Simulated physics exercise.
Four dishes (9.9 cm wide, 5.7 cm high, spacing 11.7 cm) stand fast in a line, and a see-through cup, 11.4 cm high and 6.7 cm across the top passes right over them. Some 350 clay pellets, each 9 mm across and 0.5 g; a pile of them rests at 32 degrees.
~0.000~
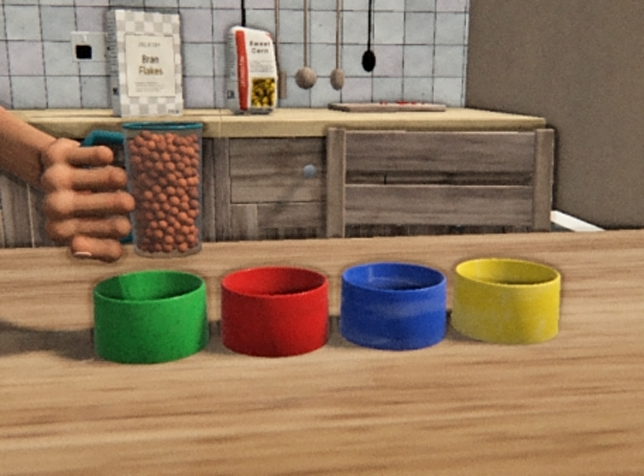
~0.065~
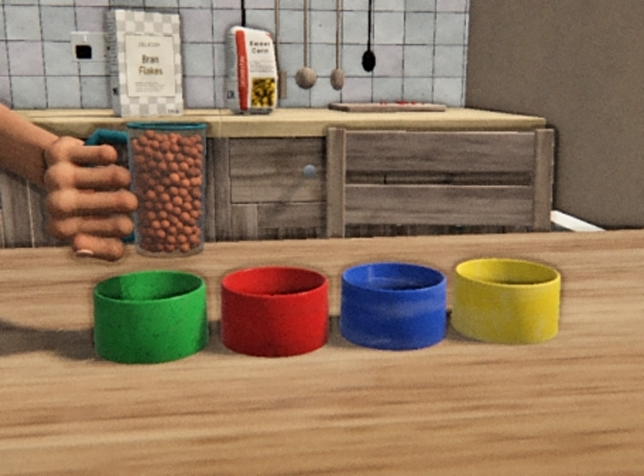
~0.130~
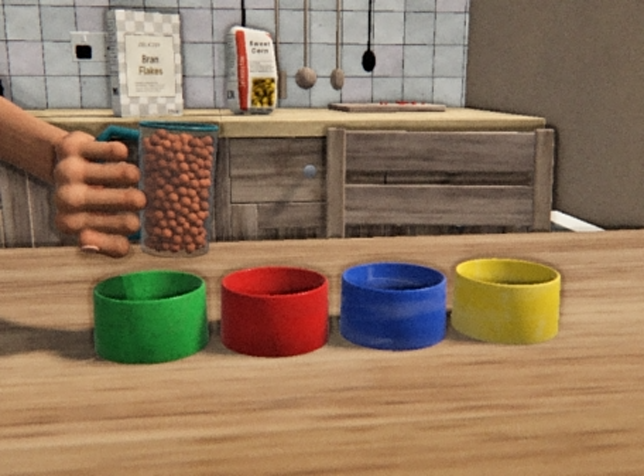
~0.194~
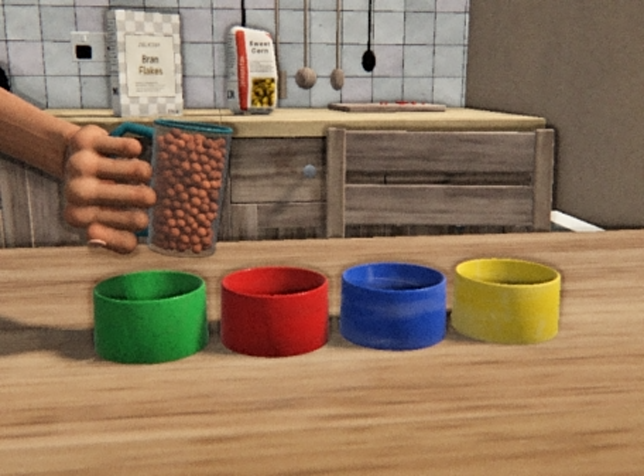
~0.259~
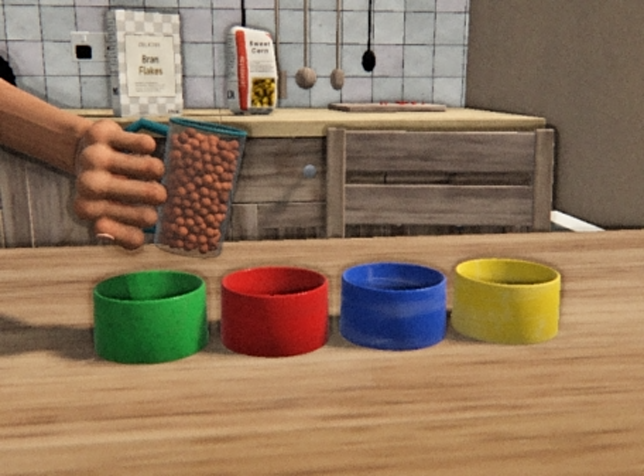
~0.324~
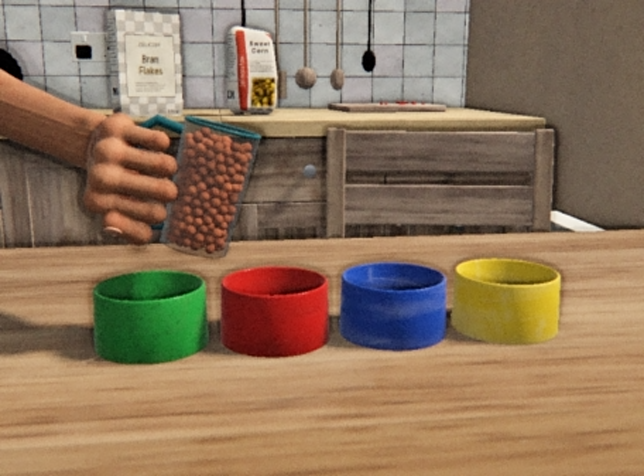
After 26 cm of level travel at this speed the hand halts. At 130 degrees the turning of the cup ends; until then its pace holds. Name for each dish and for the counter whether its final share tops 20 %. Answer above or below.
Red below, blue below, green below, yellow above, counter below.
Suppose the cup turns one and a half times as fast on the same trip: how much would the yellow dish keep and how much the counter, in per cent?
Then: Yellow 50; counter 30.
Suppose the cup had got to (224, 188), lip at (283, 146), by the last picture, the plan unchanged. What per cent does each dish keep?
Red 0; blue 0; green 0; yellow 100.
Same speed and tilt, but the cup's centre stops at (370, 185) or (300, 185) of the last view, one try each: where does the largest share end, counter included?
The winner: Blue, then blue.
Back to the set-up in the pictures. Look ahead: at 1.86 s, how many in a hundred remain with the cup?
Some 90 per cent of the load.
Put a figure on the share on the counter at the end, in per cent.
About 0 per cent.
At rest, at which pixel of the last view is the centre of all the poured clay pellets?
Around (506, 299).
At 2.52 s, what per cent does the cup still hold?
Roughly 0 per cent.
After 1.25 s, tilt 69 degrees; cup holds 100 %.
Then, at 1.86 s, tilt 104 degrees; cup holds 90 %, yellow 5 %.
After 2.52 s, tilt 130 degrees; cup holds 0 %, yellow 100 %.
At rest (3.0 s), red 0 %, blue 0 %, green 0 %, yellow 100 %, counter 0 %.
